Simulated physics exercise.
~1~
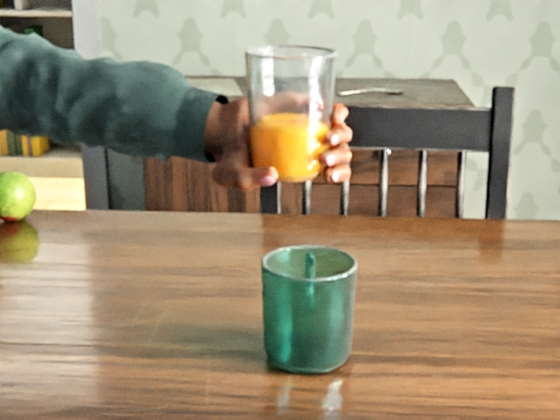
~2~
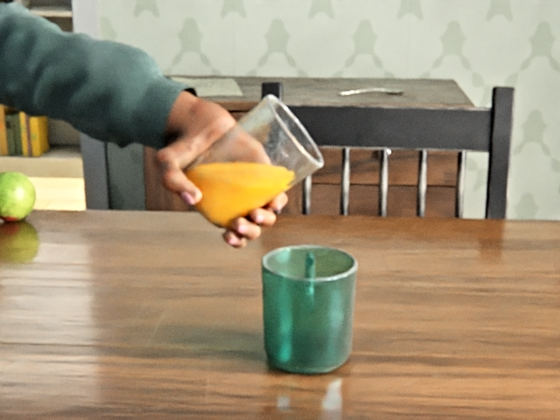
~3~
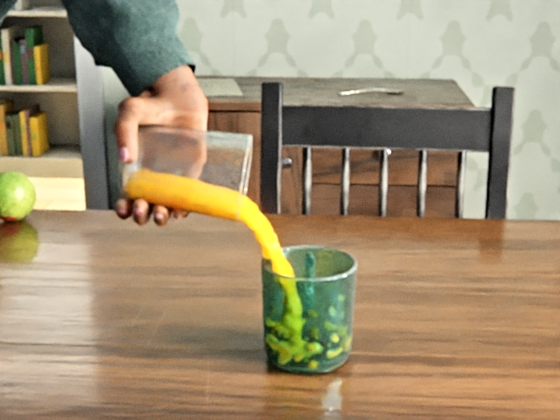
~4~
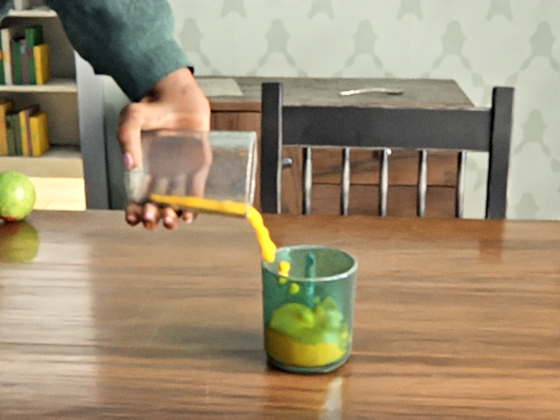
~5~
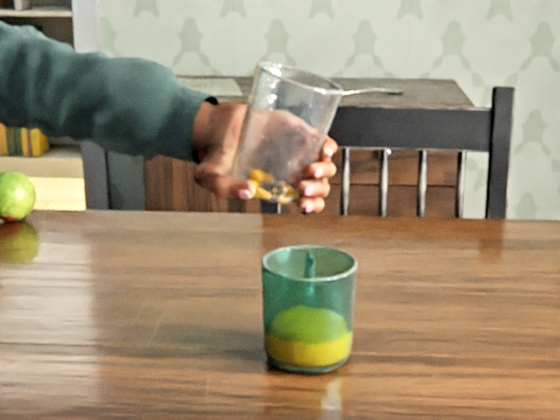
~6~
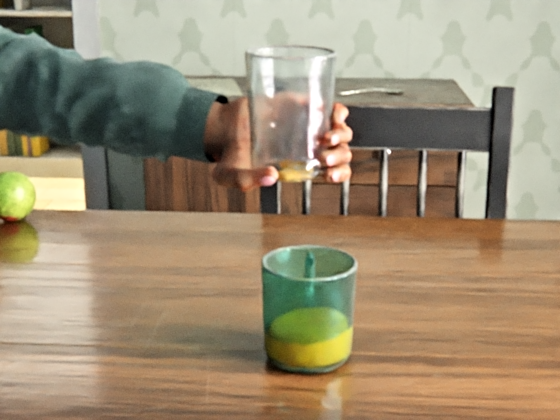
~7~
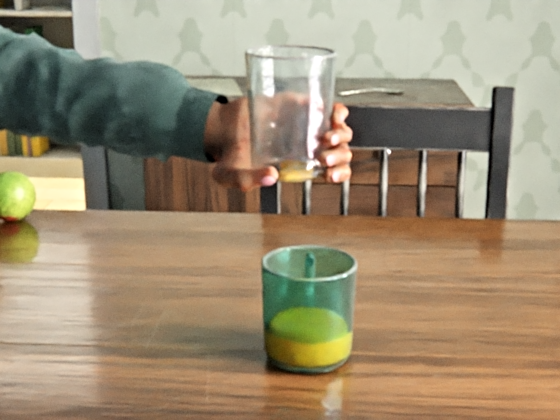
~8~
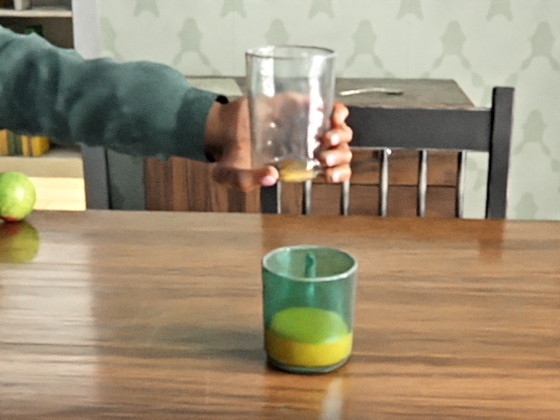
Hand tipping a clear tumbler rightwards, pouring orange juice into a green mug, then righting it nearly empty above the wooden table.
